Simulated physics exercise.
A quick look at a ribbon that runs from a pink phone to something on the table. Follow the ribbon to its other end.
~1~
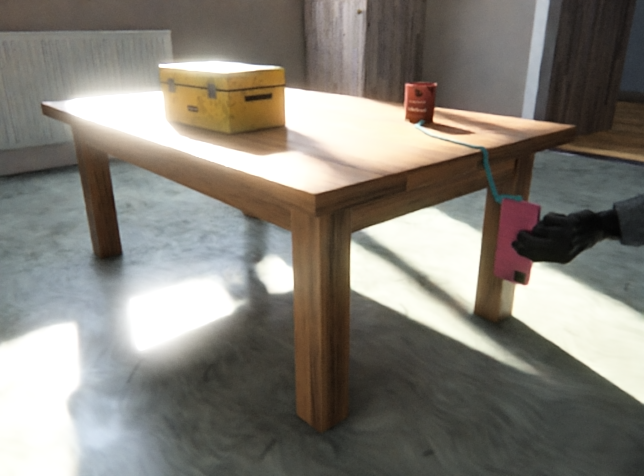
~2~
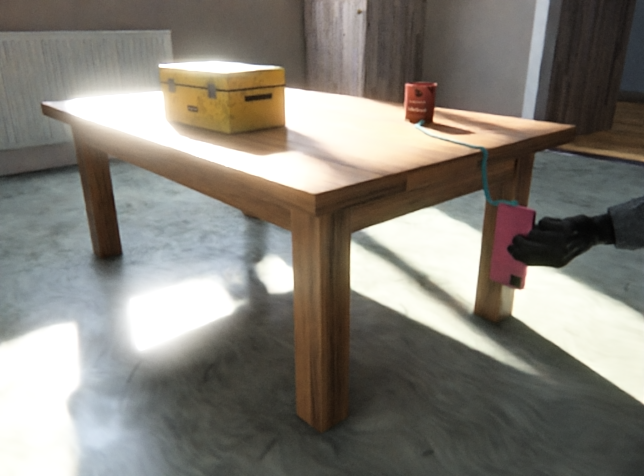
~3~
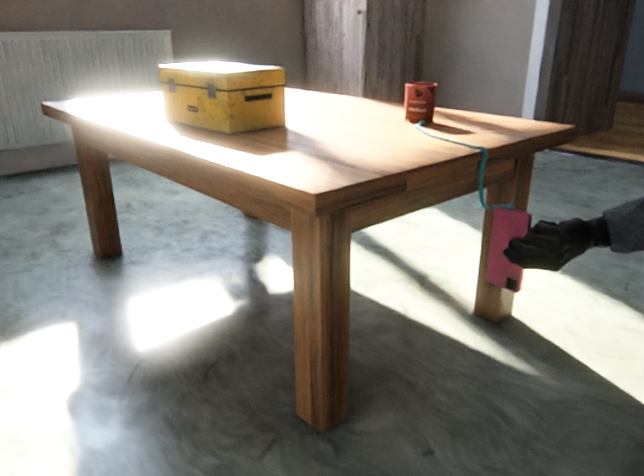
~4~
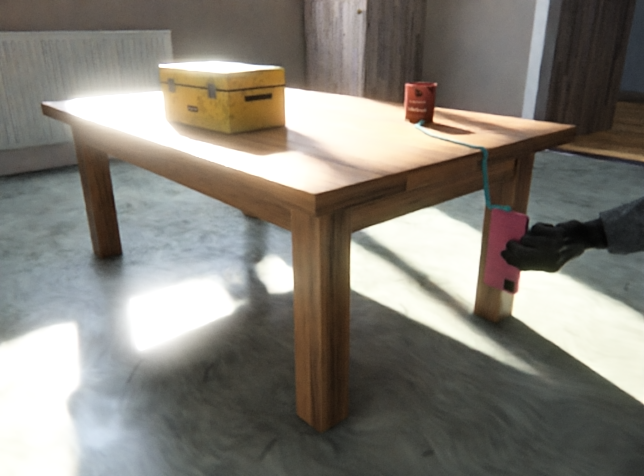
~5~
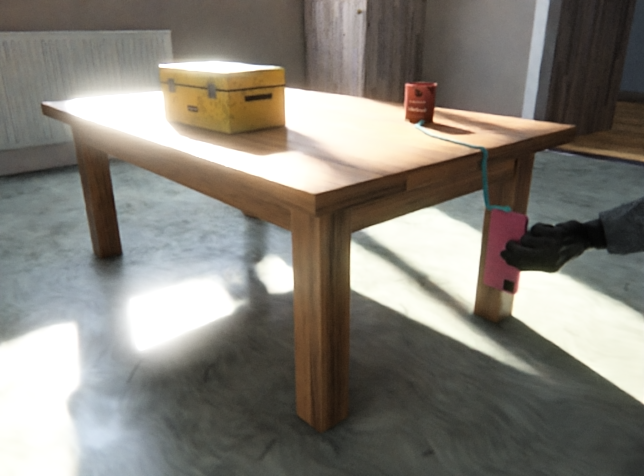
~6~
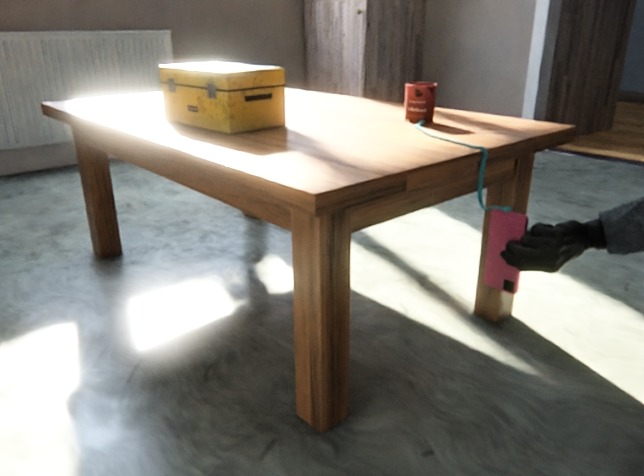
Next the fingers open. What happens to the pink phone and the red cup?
The pink phone reaches the floor. The red cup gets pulled over the edge.
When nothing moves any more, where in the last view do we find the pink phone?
Its middle is at (514, 377).
Then, 0.34 s after the last picture, phone on the floor near (495, 359); toolbox unmoved; cup tugged along near (481, 115).
Then, 0.60 s after the last picture, phone on the floor near (514, 377); toolbox unmoved; cup down on the floor.
At rest, phone on the floor near (514, 377); toolbox unmoved; cup down on the floor. The pink phone lands on the floor and the red cup follows it down.
